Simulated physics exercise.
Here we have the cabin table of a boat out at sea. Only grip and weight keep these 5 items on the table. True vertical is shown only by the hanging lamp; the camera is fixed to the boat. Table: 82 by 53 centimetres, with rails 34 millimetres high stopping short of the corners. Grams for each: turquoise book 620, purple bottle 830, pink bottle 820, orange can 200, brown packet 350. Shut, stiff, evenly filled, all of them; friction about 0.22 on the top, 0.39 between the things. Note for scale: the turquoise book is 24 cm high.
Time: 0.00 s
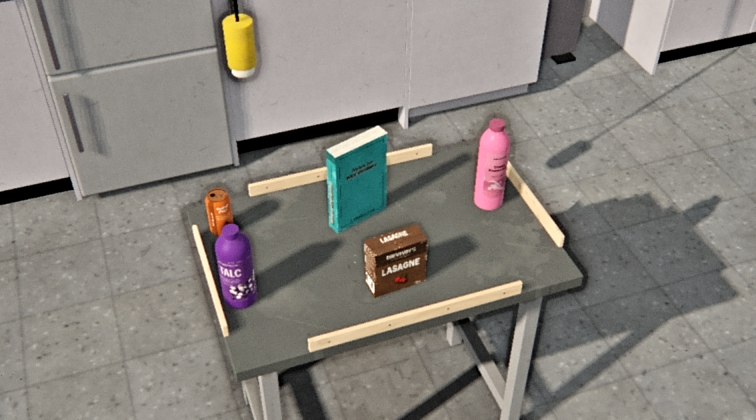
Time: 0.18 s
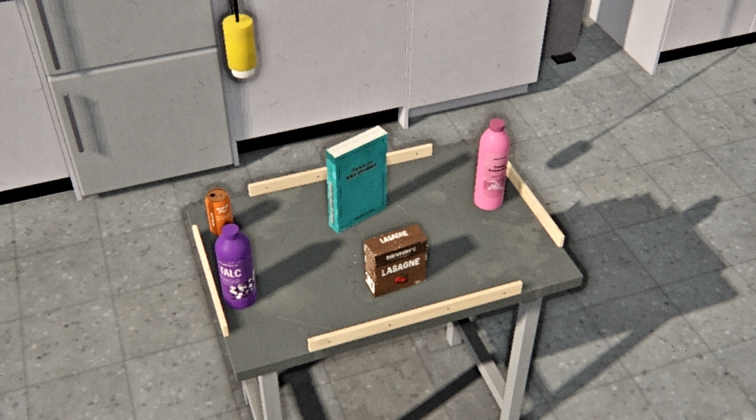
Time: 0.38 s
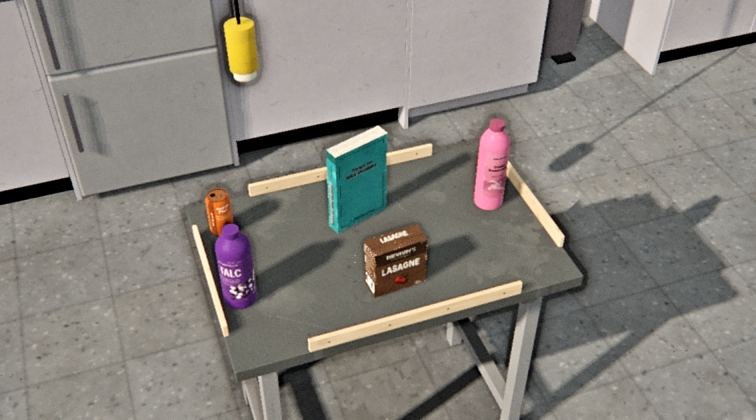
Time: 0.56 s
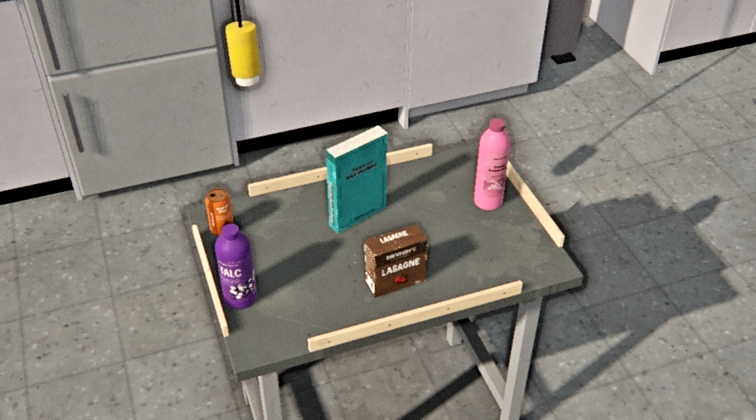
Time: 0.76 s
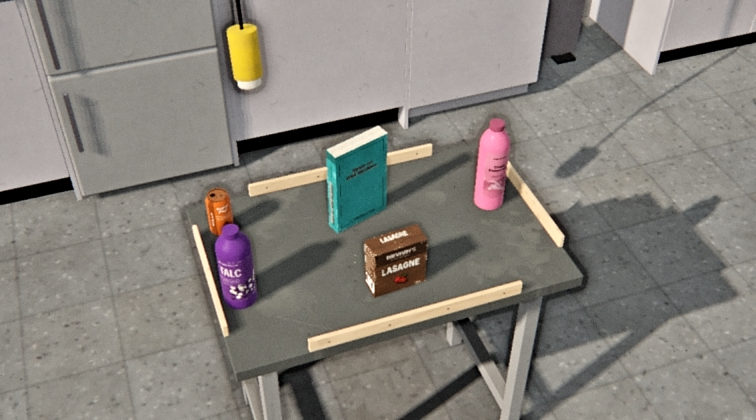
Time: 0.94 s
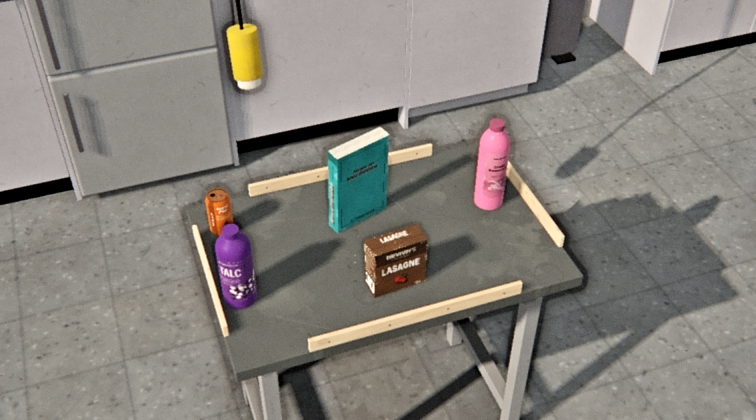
Yellow hanging lamp swinging slightly beside a table where a turquoise book, two bottles, a can and a lasagne packet stand still.
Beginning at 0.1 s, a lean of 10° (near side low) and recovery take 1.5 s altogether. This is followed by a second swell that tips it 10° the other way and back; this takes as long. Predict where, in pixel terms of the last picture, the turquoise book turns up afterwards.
The turquoise book should turn up near (392, 239).
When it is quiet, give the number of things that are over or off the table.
Tally: 1.
By 1.34 s, boat heeled 3°, near side down; turquoise book rocked 42° off its seat near (379, 205).
By 1.44 s, boat heeled 1°, near side down; turquoise book rocked 62° off its seat near (387, 215); brown packet 2 cm from its spot.
By 1.64 s, boat level; turquoise book on its side near (392, 239); brown packet 4 cm from its spot.
When it is over (3.6 s), lying over on the table, turquoise book; the other 4 within 5 cm of the start. In the last view, turquoise book near (392, 239).
